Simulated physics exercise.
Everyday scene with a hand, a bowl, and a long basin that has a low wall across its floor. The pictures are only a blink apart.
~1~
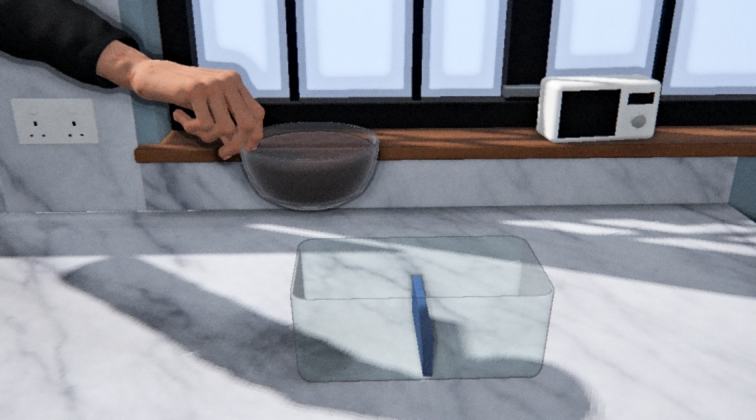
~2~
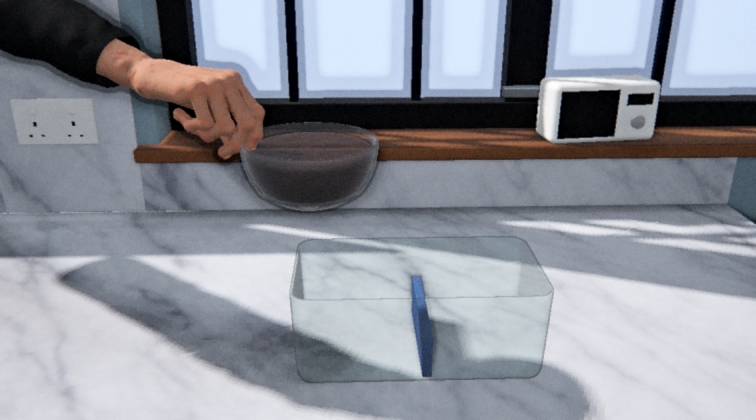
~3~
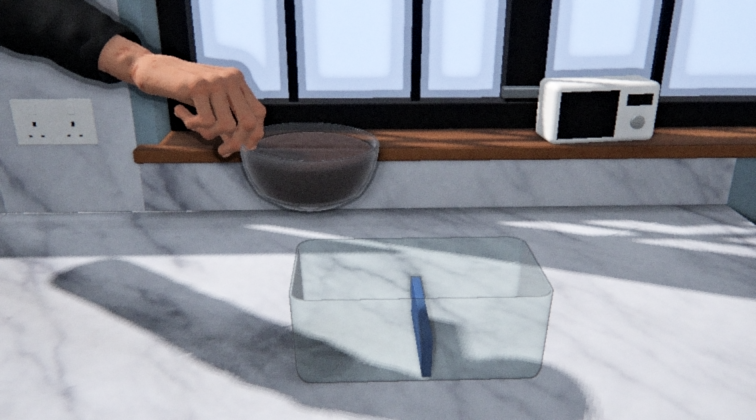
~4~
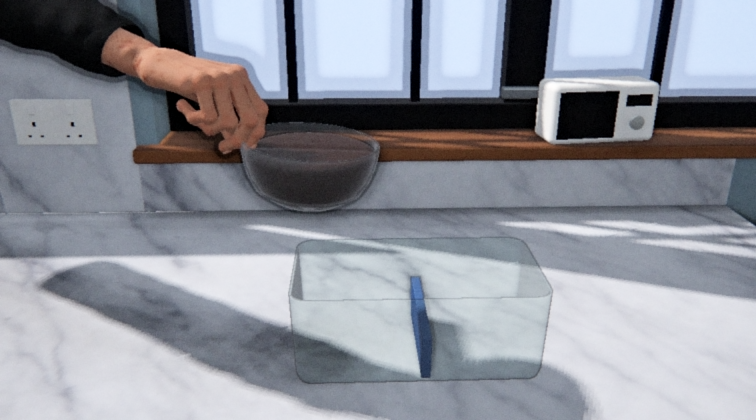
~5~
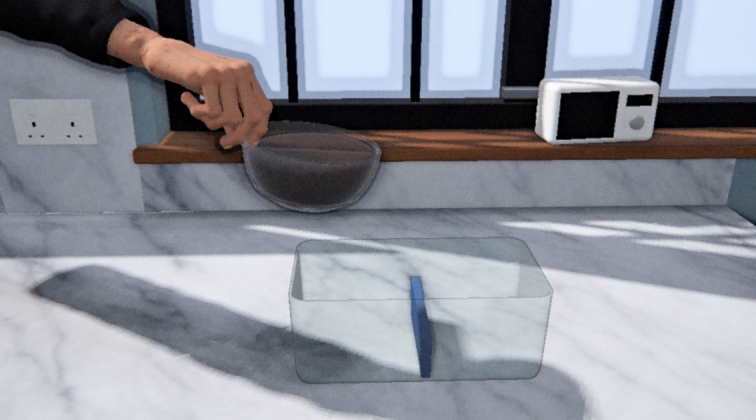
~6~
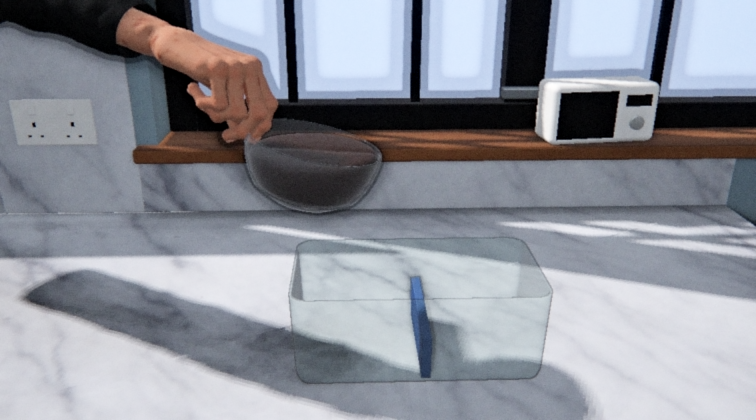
The video shows a hand holding a glass bowl of dark coffee above a marble counter and slowly tilting it slightly to the right, while a clear rectangular basin with a low blue wall across its floor stays still.
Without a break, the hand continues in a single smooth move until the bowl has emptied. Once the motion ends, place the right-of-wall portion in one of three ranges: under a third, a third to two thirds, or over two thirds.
The share right of the wall is going to reach a third without passing two thirds.
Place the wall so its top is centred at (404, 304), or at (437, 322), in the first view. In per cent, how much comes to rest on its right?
70 %, then 35 %.
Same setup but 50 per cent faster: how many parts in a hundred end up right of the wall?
Close to 35 in a hundred.
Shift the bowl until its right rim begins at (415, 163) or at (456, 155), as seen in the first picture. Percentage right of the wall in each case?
In turn 75 % and 95 %.
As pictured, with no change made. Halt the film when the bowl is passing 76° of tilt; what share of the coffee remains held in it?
About 35 %.
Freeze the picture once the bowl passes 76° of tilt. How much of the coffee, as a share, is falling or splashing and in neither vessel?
Near 40 %.
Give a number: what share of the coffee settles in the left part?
Around 50 %.
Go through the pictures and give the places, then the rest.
It leans 0°; its right rim is at (377, 141); the coffee meets the walls at (246, 148) and (375, 147); the long basin's rim runs from (295, 268) to (539, 264); the wall's top is at (422, 305), in the first picture.
It leans 1°; its right rim is at (377, 142); the coffee meets the walls at (246, 148) and (374, 148), in the second picture.
It leans 2°; its right rim is at (378, 144); the coffee meets the walls at (245, 148) and (375, 149), in the third picture.
It leans 5°; its right rim is at (378, 148); the coffee meets the walls at (246, 147) and (375, 151), in the fourth picture.
It leans 9°; its right rim is at (379, 152); the coffee meets the walls at (248, 147) and (377, 152), in the fifth picture.
It leans 13°; its right rim is at (380, 158); the coffee meets the walls at (249, 148) and (378, 152), in the sixth picture.
A moment on, the bowl is tipped on its side and 33 per cent is still to pour, 6 is left of the wall and 21 right of it.
Next, the bowl is tipped right over and 1 per cent is still to pour, 46 is left of the wall and 49 right of it.
Then the bowl is tipped right over and 0 per cent is still to pour, 49 is left of the wall and 49 right of it.
Later the bowl is tipped right over and 0 per cent is still to pour, 49 is left of the wall and 49 right of it.
At rest 49 per cent lies left of the wall, 49 right of it and 2 outside.
